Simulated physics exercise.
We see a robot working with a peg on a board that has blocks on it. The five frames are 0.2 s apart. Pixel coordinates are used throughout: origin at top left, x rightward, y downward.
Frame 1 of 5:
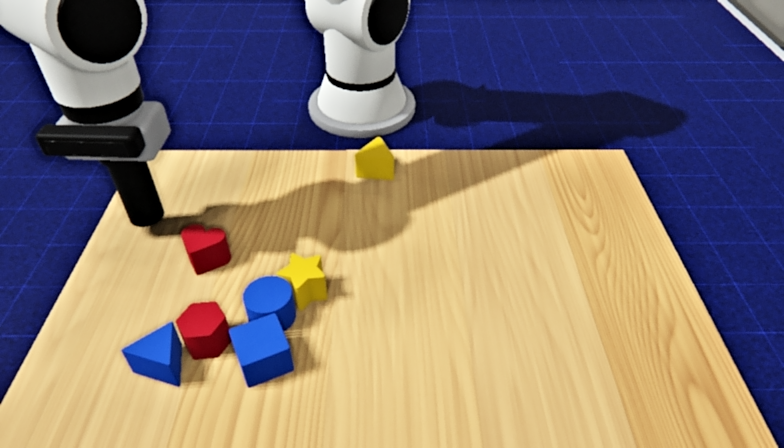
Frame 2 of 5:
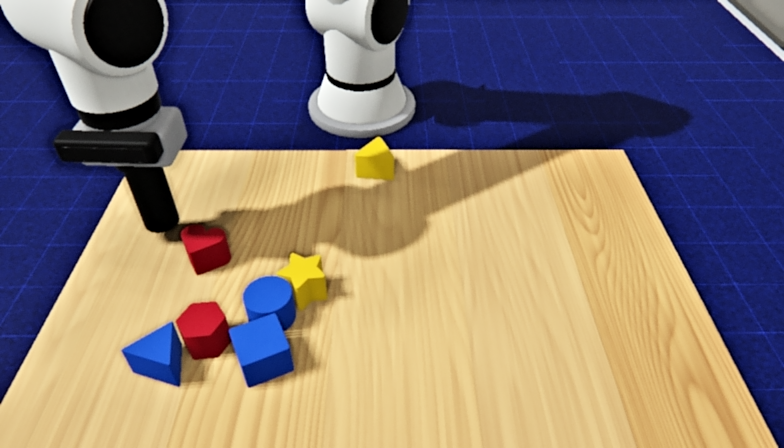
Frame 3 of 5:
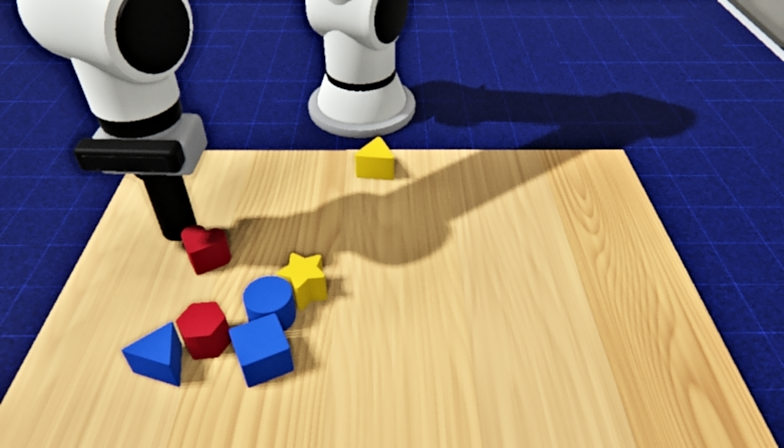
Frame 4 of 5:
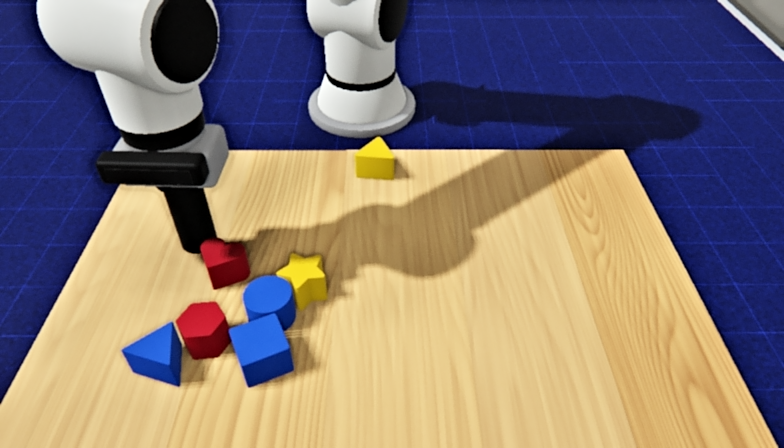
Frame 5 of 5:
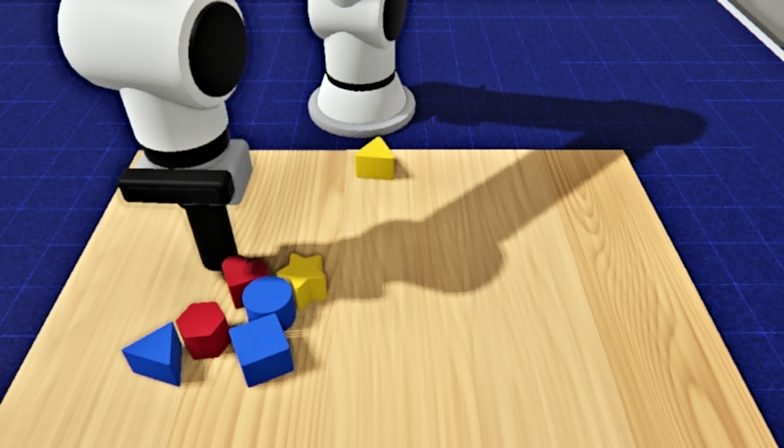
A robot arm with a black peg moved down and to the right across a wooden board, reached the red heart block, and pushed it toward the blue cylinder and yellow star.
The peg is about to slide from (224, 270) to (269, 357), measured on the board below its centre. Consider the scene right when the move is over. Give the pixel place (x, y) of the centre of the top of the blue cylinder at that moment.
The middle of its upper face will lie at (334, 314).
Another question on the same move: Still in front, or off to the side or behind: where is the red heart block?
I'd say the red heart block has slipped off and sits beside or behind the peg.
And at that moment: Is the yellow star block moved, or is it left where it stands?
Once the path is done, it is somewhere new.
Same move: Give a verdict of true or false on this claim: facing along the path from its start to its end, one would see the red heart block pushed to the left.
The claim holds.
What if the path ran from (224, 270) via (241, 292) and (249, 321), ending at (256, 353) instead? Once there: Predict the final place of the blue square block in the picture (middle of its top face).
The centre of its top face lies at (267, 364).
The first path, step by step. One third of the way, peg (235, 286); red heart block (271, 283), turned 50° anticlockwise; blue square block (262, 345), turned 25° clockwise; blue cylinder (303, 307); yellow star block (311, 270), turned 35° anticlockwise.
Two thirds of the way, peg (250, 316); red heart block (290, 298), turned 100° anticlockwise; blue square block (262, 345), turned 25° clockwise; blue cylinder (333, 314); yellow star block (317, 271), turned 55° anticlockwise.
At the end, peg (267, 346); red heart block (293, 302), turned 135° anticlockwise; blue square block (269, 373), turned 10° clockwise; blue cylinder (334, 314); yellow star block (317, 271), turned 55° anticlockwise.
